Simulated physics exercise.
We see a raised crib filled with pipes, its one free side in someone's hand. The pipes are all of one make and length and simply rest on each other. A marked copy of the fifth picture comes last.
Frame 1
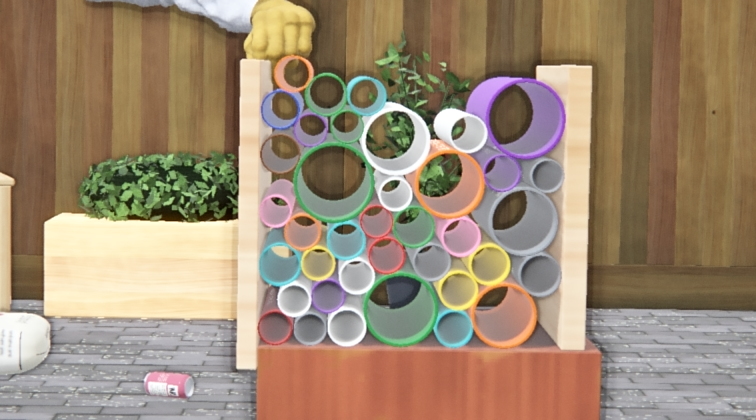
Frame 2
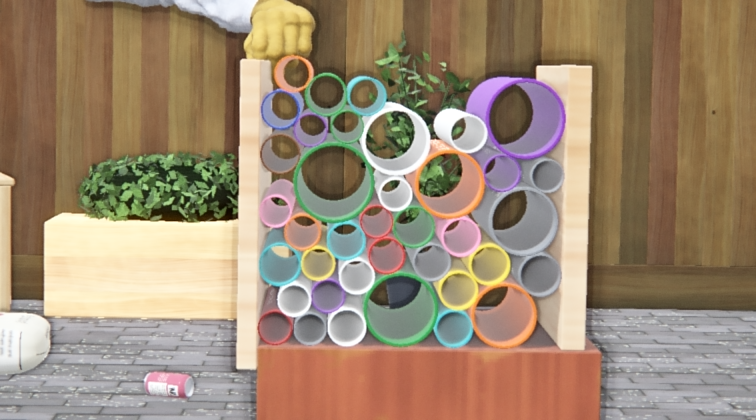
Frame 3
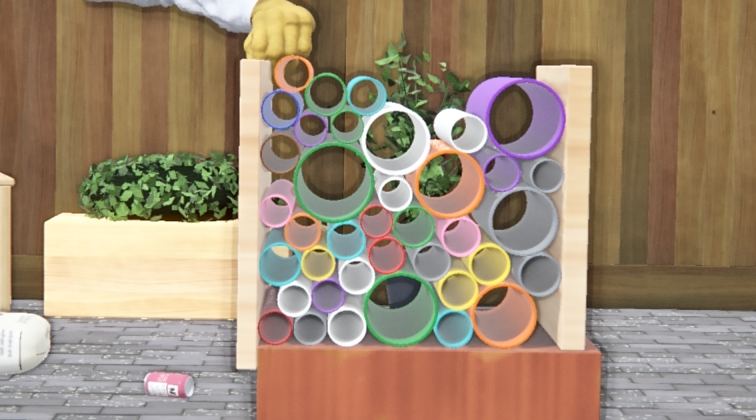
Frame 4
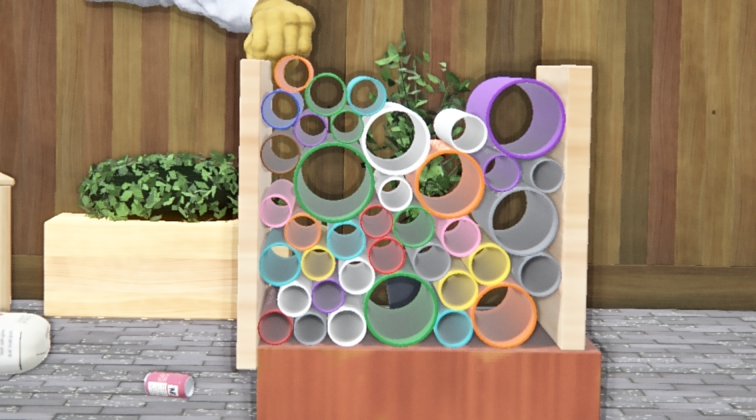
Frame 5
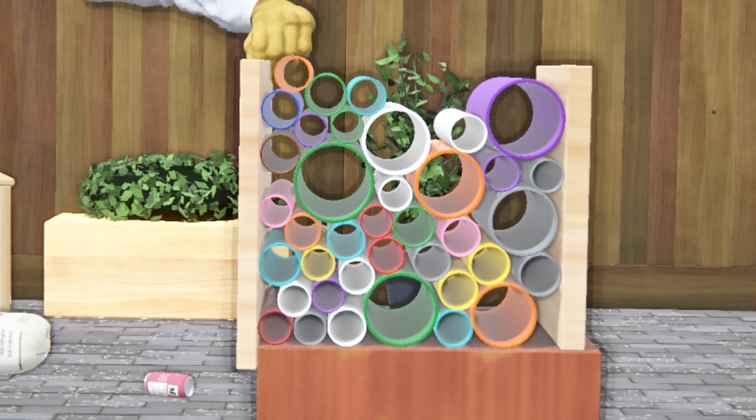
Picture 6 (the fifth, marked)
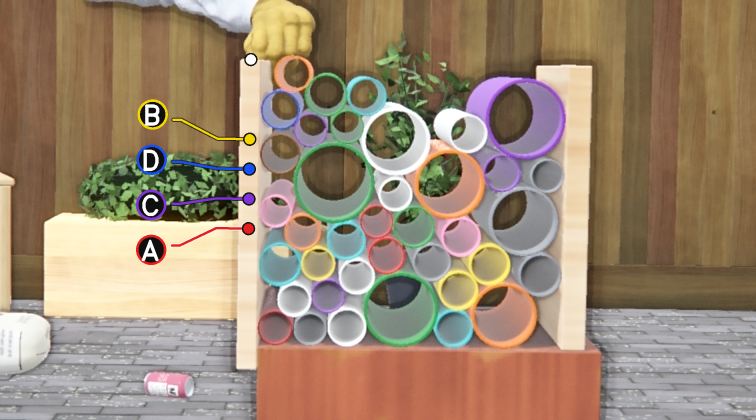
Dozens of colourful round pipes lie stacked between two pale upright boards on a reddish-brown base, seen end-on from the front in a paved yard with a wooden wall. A large purple pipe sits upper right, with green and orange ones below, while a planter and red can are at left. A yellow-gloved hand rests atop the left board, and nothing visibly moves, the camera included.
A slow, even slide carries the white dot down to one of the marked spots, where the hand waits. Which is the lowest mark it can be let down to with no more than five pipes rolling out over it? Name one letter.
The answer is mark A.
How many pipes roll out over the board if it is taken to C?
With C, two.
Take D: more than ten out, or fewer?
It loses fewer than ten.
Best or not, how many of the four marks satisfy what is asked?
The number is four.
On the copy, A at (248, 229); B at (250, 139); C at (249, 199); D at (249, 169); the white dot at (251, 60).
On A. First, top of the board (261, 135).
Then, top of the board (259, 219).
Finally, top of the board (259, 228), five out over the board.
By contrast, B one out over the board; C two out over the board; D one out over the board.
